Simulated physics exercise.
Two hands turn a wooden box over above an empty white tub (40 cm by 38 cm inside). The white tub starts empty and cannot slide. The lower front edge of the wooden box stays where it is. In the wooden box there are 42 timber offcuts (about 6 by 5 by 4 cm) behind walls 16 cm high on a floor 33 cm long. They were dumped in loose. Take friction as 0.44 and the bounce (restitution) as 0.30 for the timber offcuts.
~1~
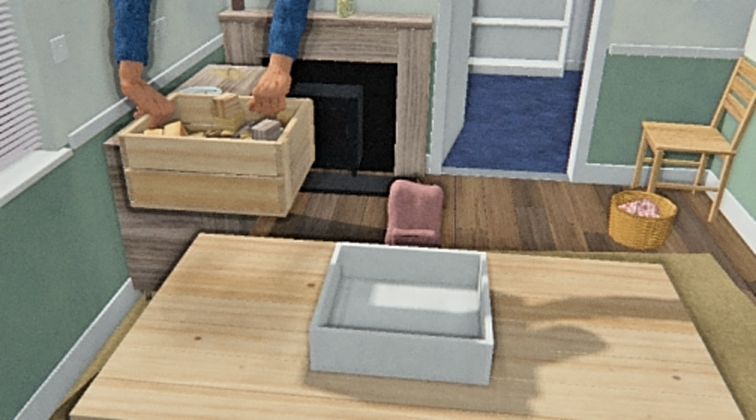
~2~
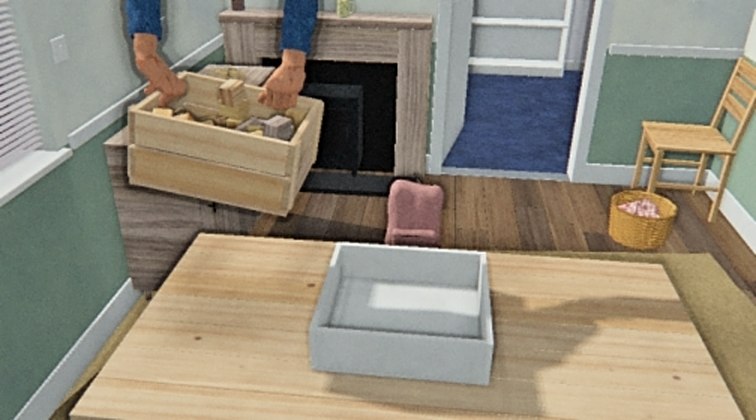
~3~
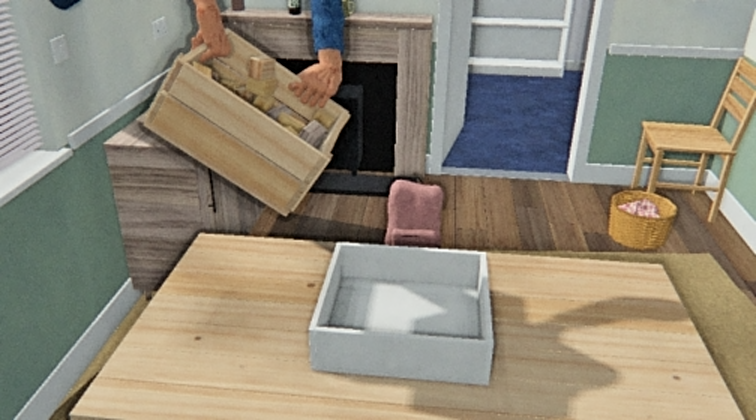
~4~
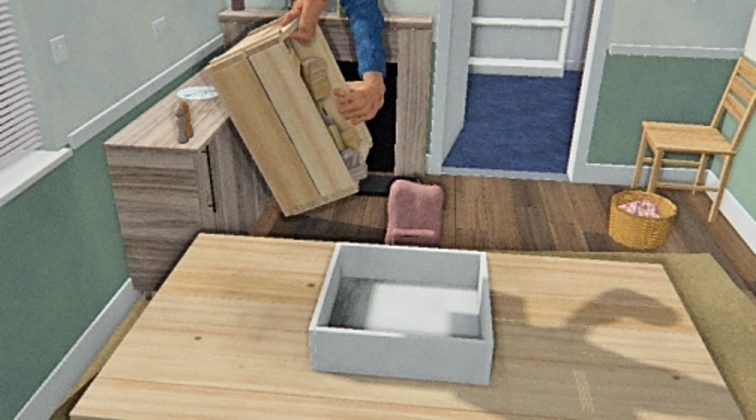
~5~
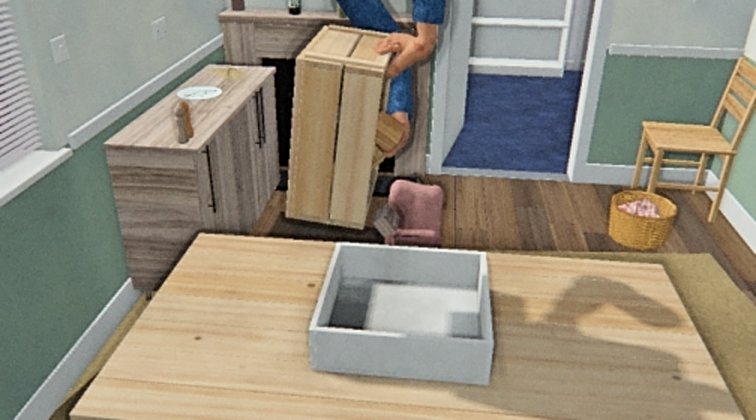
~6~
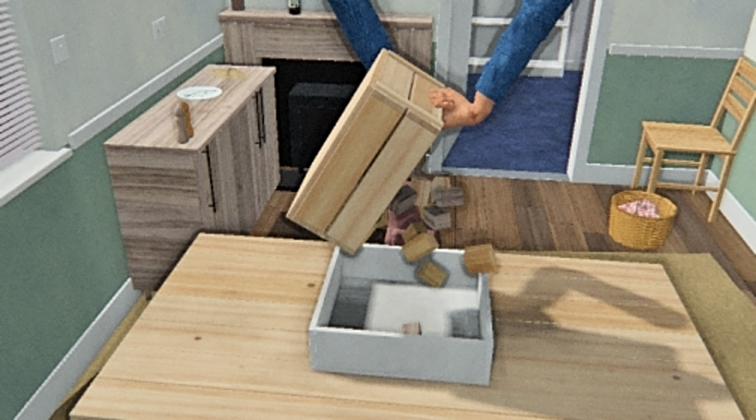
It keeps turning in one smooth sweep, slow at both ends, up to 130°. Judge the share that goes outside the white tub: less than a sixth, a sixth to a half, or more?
Ending outside the white tub: Less than a sixth of them.
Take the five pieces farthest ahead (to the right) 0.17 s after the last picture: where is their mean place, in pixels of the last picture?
Near (500, 314).
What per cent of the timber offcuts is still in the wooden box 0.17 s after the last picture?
Roughly 20 per cent is still inside.
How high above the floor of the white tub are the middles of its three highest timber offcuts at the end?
About 9 cm.
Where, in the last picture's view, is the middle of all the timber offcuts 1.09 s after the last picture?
Near (430, 318).
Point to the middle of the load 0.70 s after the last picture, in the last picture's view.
Around (430, 316).
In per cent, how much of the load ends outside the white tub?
About 5 per cent.
Then, 0.17 s after the last picture, tilt 130°; 8 still in the wooden box, 19 in the white tub, 2 outside the white tub and 13 in the air.
Then, 0.39 s after the last picture, tilt 130°; 37 in the white tub, 2 outside the white tub and 3 in the air.
Then, 0.70 s after the last picture, tilt 130°; 39 in the white tub and 3 outside the white tub.
Outcome (1.09 s after the last picture), 39 in the white tub and 3 outside the white tub. Asked share, 3 of 42, 7 per cent.
